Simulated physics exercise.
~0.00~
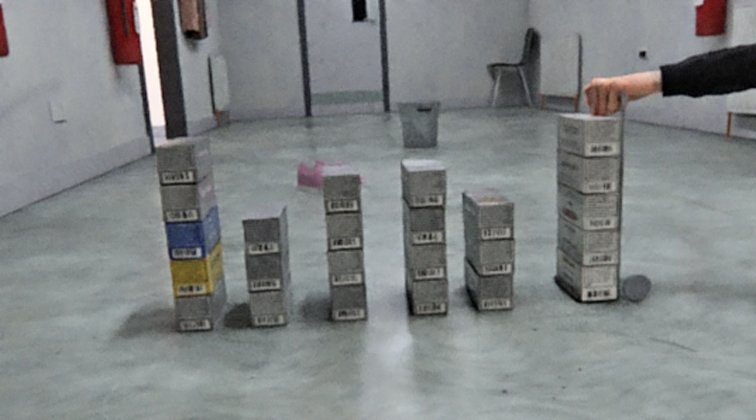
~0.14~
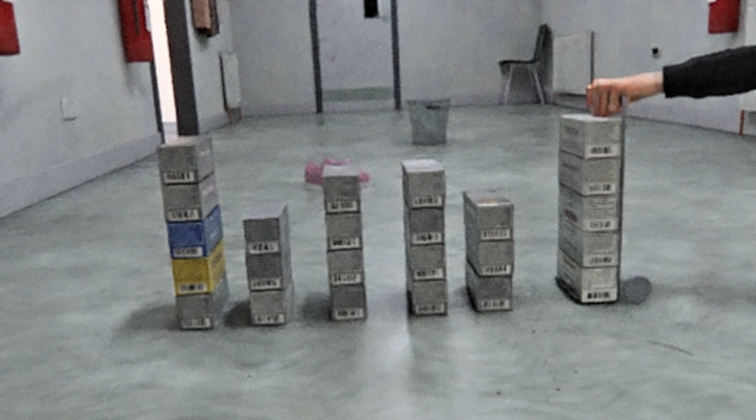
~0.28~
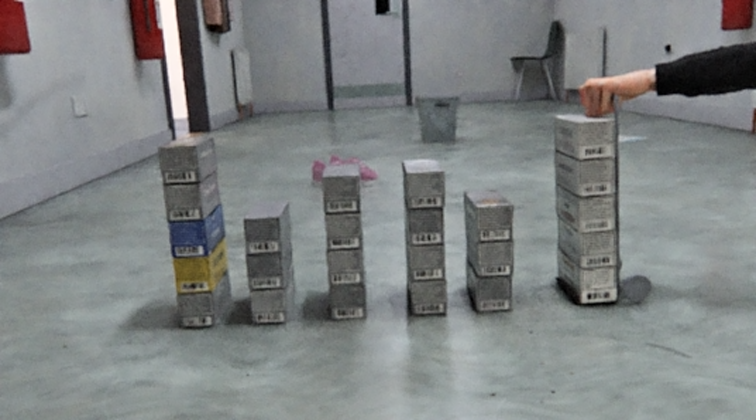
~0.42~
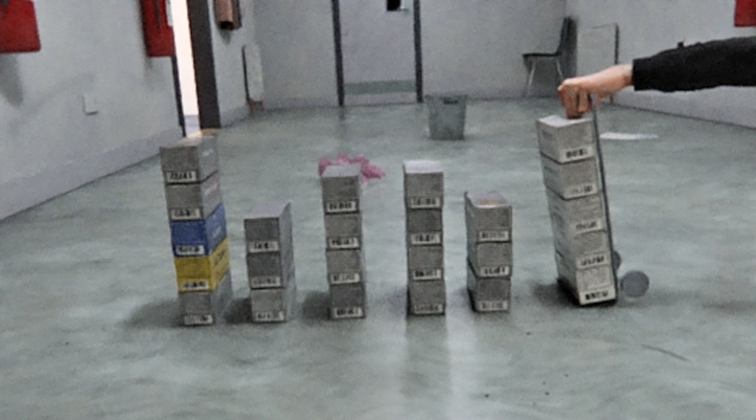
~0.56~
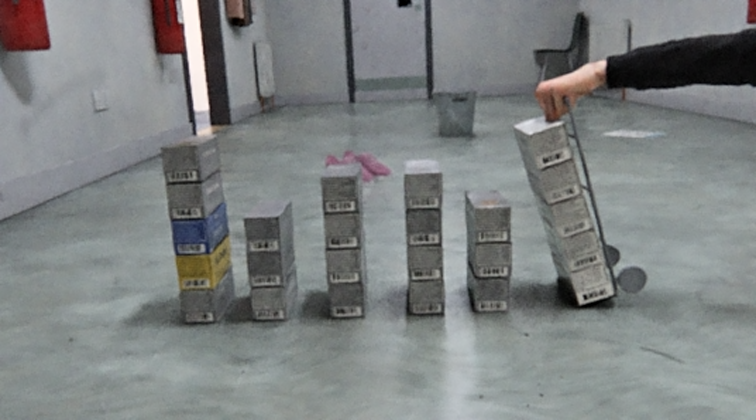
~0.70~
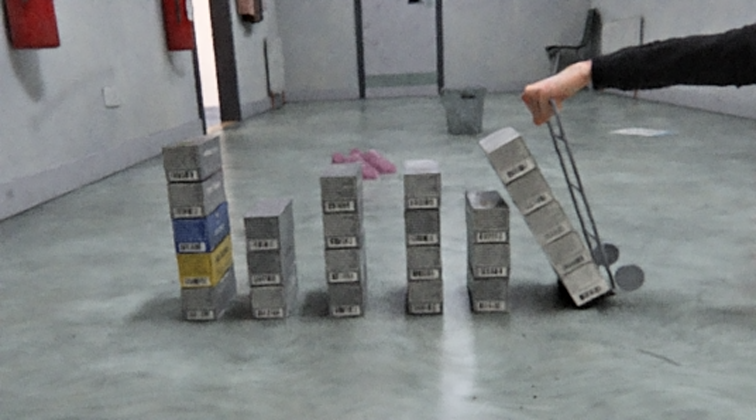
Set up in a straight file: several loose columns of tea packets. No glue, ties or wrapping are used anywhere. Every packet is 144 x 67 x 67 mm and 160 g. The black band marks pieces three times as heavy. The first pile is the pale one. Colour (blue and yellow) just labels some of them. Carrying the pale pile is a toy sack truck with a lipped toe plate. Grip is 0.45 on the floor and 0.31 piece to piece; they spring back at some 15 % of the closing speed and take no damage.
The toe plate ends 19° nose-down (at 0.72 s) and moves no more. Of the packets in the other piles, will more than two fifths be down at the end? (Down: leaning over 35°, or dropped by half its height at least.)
Yes.
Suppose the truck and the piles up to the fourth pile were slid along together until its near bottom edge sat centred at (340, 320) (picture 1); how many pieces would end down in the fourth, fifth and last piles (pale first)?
Result: Fourth pile 2, fifth pile 1, last pile 5.
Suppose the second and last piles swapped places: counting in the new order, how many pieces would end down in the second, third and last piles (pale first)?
Second 3, third 3, last 3.
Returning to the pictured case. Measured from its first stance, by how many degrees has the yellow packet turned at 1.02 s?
I'd put it at roughly 0 degrees away from its starting angle.
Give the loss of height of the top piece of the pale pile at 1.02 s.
About 6 cm.
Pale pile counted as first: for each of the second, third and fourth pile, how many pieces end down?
Each in turn: Second 2; third 4; fourth 4.
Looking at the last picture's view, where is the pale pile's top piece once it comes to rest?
The top pale piece ends up roughly at (366, 225).
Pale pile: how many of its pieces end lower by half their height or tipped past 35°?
That happens to 5 of them.
Around 1.02 s, 5 of the pale pile down; none of the 19 other packets down, 7 disturbed.
Around 1.52 s, 5 of the pale pile down; 6 of the 19 other packets down.
Around 2.10 s, 5 of the pale pile down; 18 of the 19 other packets down; yellow packet tipped 59°, 52 mm lower; blue packet tipped 59°, 10 cm lower.
Finally (3.2 s), 5 of the pale pile down; 18 of the 19 other packets down; blue packet on its side; yellow packet on its side. That is 95 per cent. Seen by the last camera, middles, blue packet near (94, 295), yellow packet near (130, 293).
